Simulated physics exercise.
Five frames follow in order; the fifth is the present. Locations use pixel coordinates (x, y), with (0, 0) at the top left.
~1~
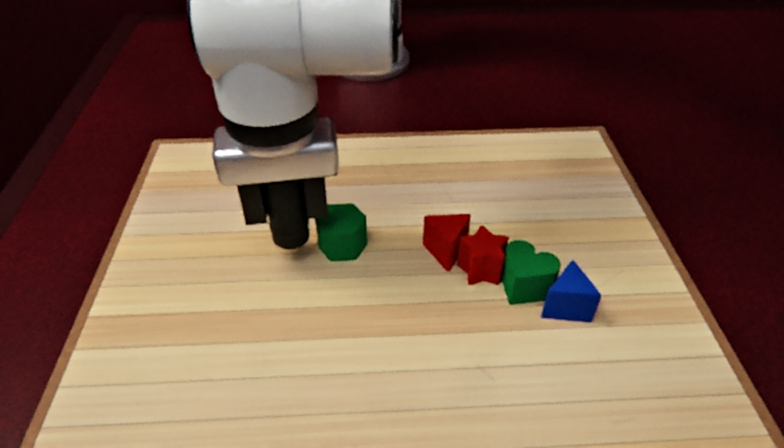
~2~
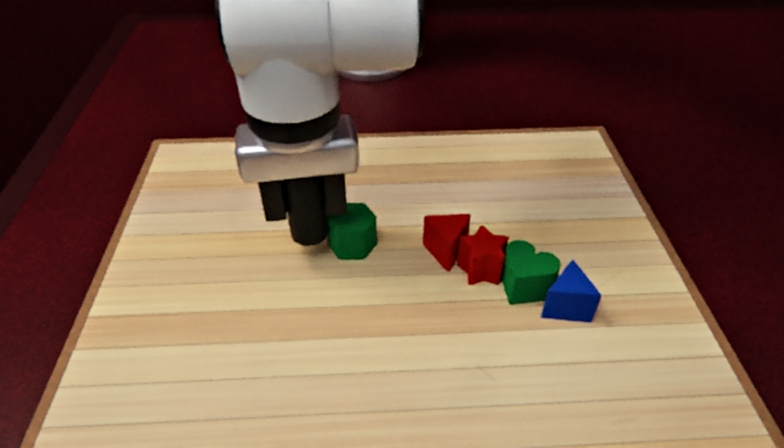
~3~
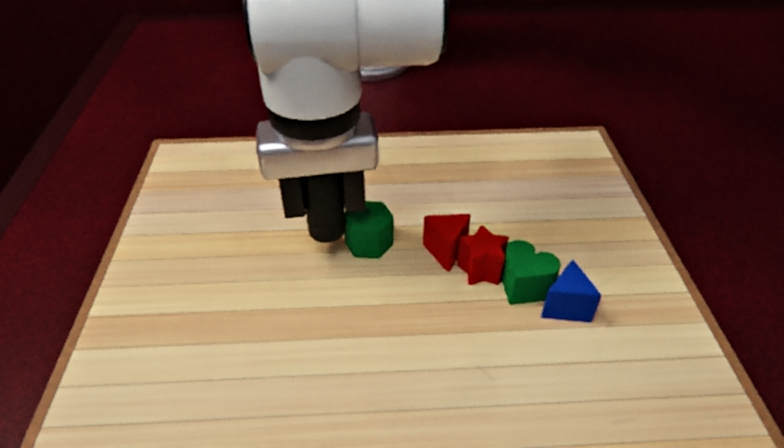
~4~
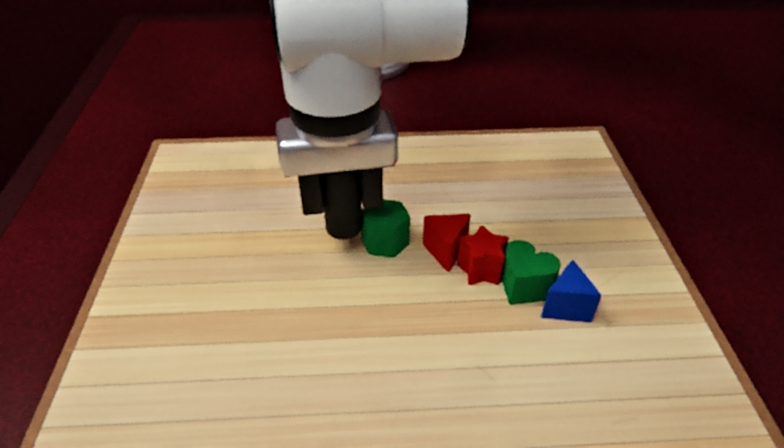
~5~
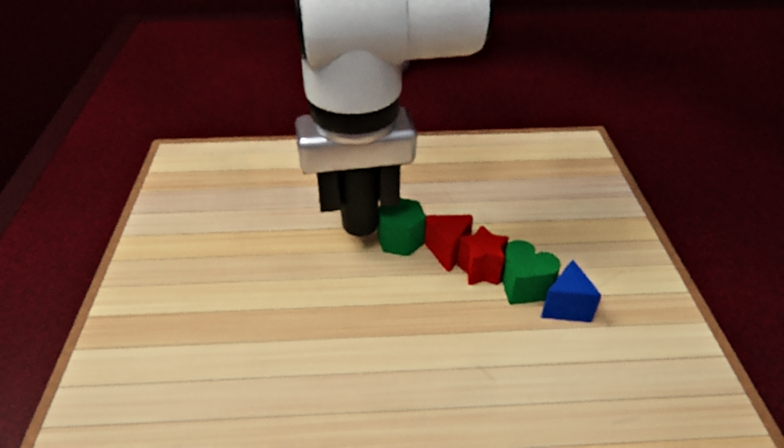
A white robot arm with a dark tip stands over a pale wooden board on a deep red surface, seen from a fixed view in front and above. A green hexagonal block sits beside the tip, left of a diagonal row of red triangular, red star, green heart and blue triangular blocks. The arm steadily pushes the hexagonal block rightward, closing the gap to the still row.
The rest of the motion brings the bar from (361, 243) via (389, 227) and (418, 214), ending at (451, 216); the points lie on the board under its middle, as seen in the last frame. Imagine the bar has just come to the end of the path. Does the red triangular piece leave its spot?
Answer: Yes.
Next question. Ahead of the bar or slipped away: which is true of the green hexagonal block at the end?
Kept ahead.
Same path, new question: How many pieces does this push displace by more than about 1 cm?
The number will come to 2.
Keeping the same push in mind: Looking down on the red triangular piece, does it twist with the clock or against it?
Turns clockwise.
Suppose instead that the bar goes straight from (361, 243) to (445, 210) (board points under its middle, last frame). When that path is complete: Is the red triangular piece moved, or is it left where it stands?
That block will leave its spot.
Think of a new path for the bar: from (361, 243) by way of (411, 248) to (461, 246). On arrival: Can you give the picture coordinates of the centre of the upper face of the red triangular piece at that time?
The middle of its upper face should be somewhere near (508, 212).
What follows on the original path. One third of the way, bar at (391, 208); green hexagonal block at (431, 198), turned 10° clockwise; red triangular piece at (467, 221), turned 35° clockwise; red star at (490, 243).
Two thirds of the way, bar at (419, 197); green hexagonal block at (459, 188), turned 20° clockwise; red triangular piece at (478, 213), turned 75° clockwise; red star at (491, 244), turned 15° clockwise; green heart block at (534, 262).
At the end, bar at (453, 198); green hexagonal block at (493, 188), turned 15° clockwise; red triangular piece at (498, 214), turned 120° clockwise; red star at (490, 244), turned 15° clockwise; green heart block at (534, 262).
